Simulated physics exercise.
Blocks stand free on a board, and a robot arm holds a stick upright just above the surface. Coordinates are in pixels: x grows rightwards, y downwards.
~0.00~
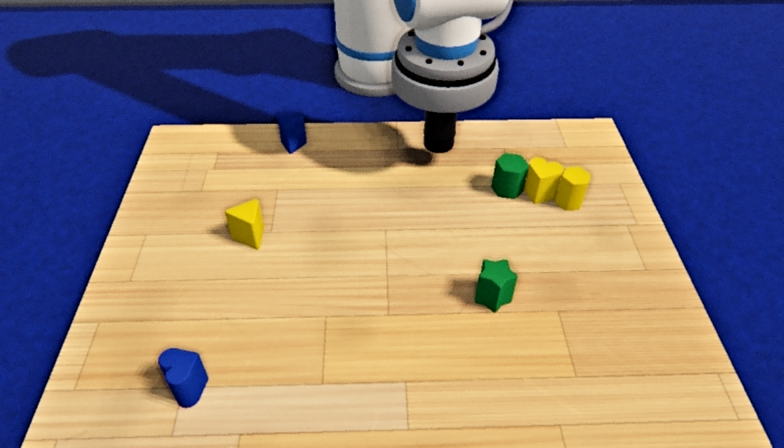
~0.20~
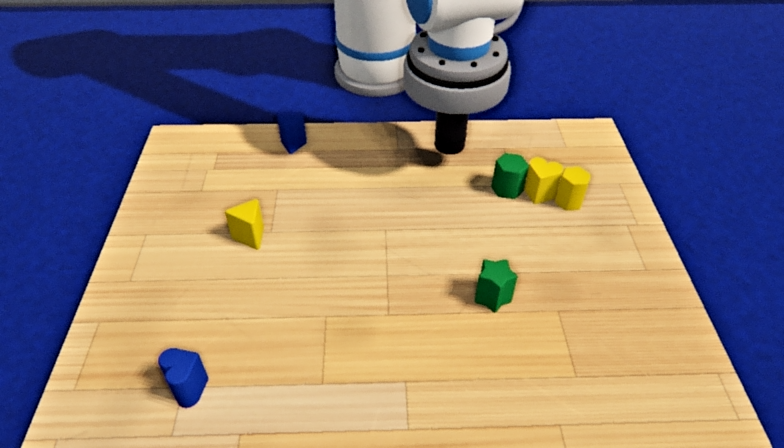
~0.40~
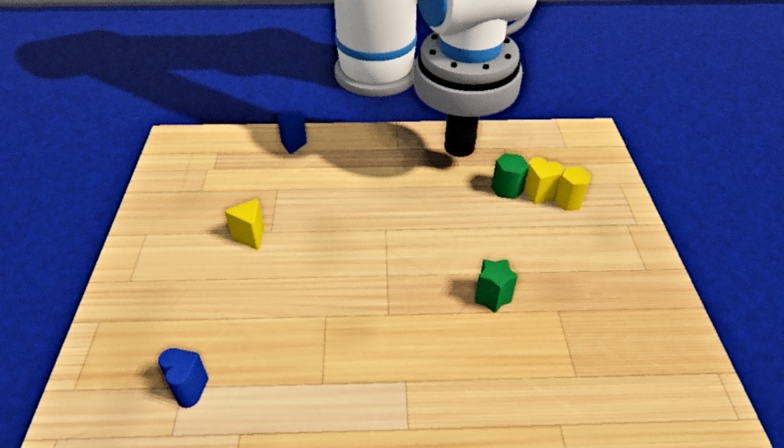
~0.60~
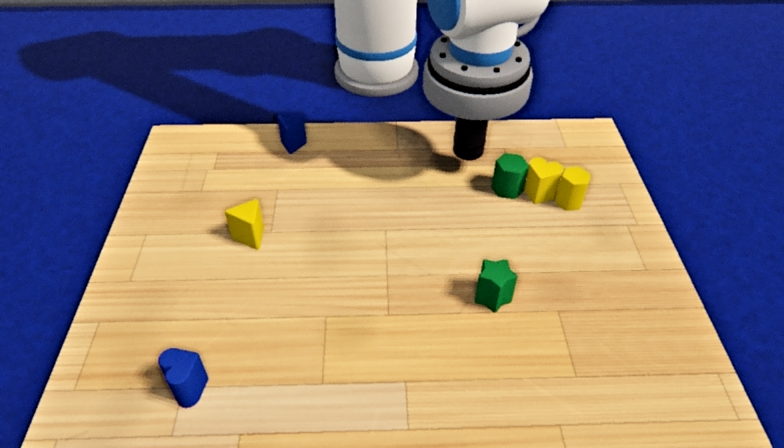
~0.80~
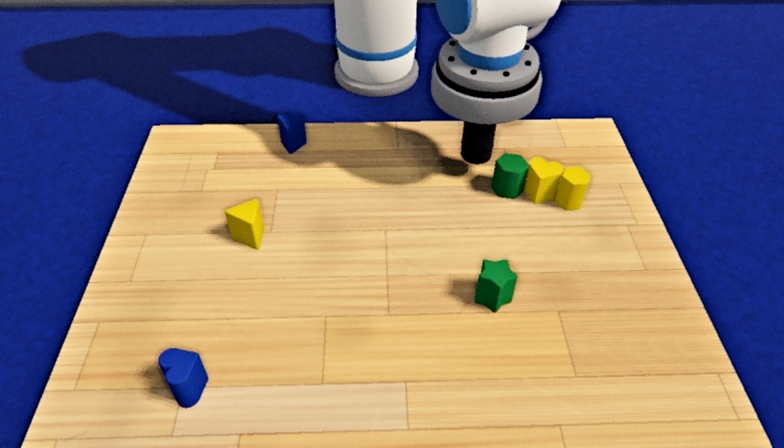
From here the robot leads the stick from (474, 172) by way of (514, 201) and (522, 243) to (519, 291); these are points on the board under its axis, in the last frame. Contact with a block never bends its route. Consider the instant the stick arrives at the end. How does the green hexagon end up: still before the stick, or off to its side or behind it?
At that point it is off to one side or behind.
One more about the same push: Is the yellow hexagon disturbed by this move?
Moved away.
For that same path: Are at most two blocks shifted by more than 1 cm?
No.
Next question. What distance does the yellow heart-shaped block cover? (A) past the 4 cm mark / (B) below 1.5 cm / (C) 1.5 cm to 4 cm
I'll go with C - 1.5 cm to 4 cm.
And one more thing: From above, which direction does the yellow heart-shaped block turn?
Bird's-eye view: Counterclockwise.
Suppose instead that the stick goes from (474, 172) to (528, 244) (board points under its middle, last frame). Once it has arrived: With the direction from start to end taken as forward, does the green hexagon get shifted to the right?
I expect not.
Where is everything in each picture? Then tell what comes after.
Tip of the stick at (439, 145), middles of tops, green star-shaped block at (498, 271), green hexagon at (513, 162), yellow heart-shaped block at (546, 167), yellow hexagon at (577, 175), in the first picture.
Stick at (449, 146), nothing pushed, in the second picture.
Stick at (459, 148), nothing pushed, in the third picture.
Stick at (468, 152), nothing pushed, in the fourth picture.
Stick at (476, 155), green star-shaped block at (498, 271), green hexagon at (513, 162), yellow heart-shaped block at (546, 167), yellow hexagon at (577, 175), in the fifth picture.
On the path given first. One third of the way, stick at (519, 186); green hexagon at (552, 185), turned 20° anticlockwise; yellow heart-shaped block at (574, 172), turned 70° anticlockwise; yellow hexagon at (602, 176), turned 45° clockwise.
Two thirds of the way, stick at (526, 226); green hexagon at (563, 193), turned 40° anticlockwise; yellow heart-shaped block at (574, 172), turned 70° anticlockwise; yellow hexagon at (602, 176), turned 45° clockwise.
At the end, stick at (523, 274); green star-shaped block at (495, 272); green hexagon at (563, 193), turned 40° anticlockwise; yellow heart-shaped block at (574, 172), turned 70° anticlockwise; yellow hexagon at (602, 176), turned 45° clockwise.
